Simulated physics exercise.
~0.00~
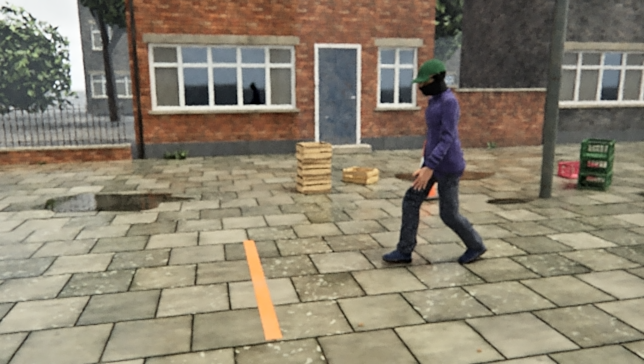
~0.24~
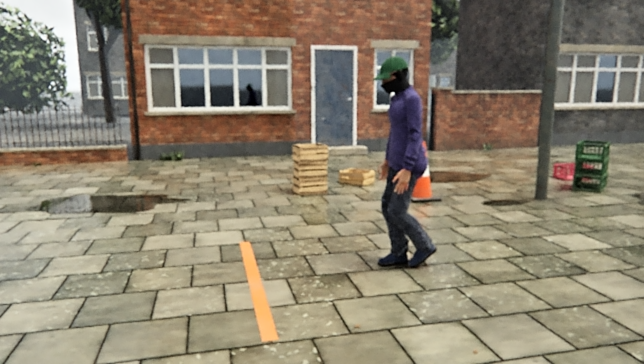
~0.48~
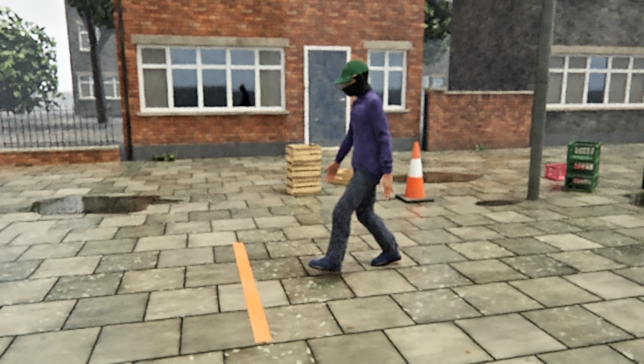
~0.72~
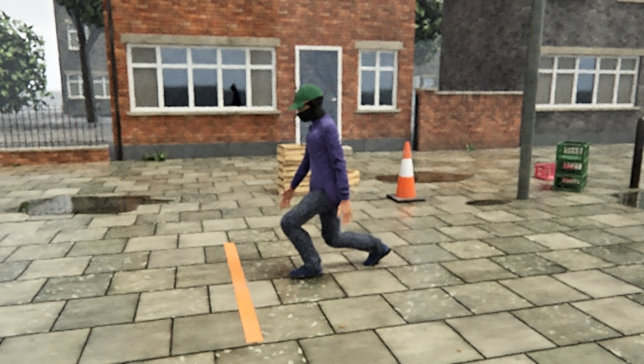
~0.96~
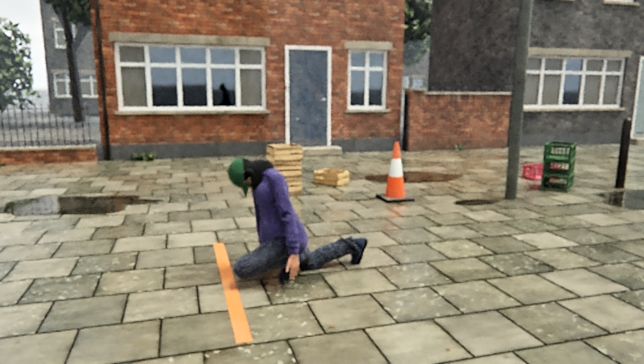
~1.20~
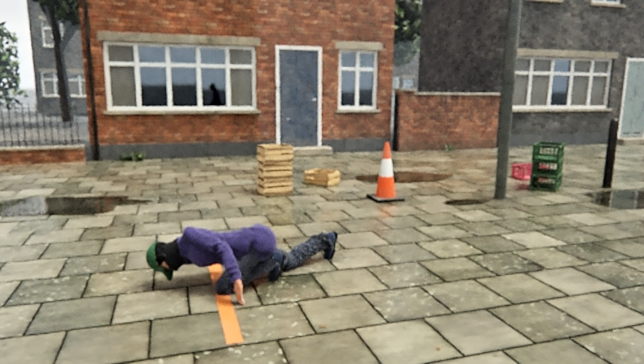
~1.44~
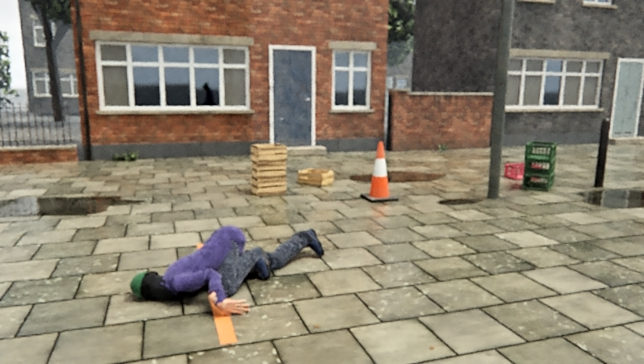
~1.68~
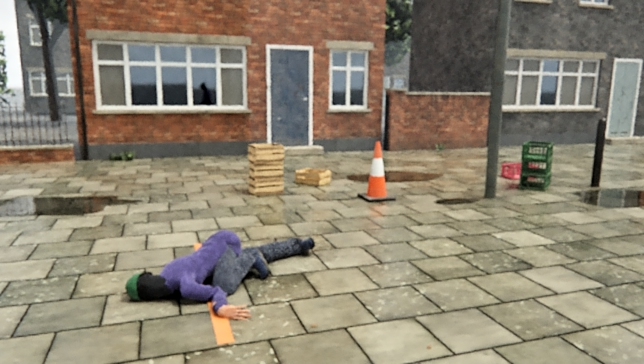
The footage shows a person in a green cap and purple top walking left across paving towards an orange tape, then sinking to the knees, pitching forward onto the hands and collapsing face down, ending still with head and chest past the tape and hips short of it.
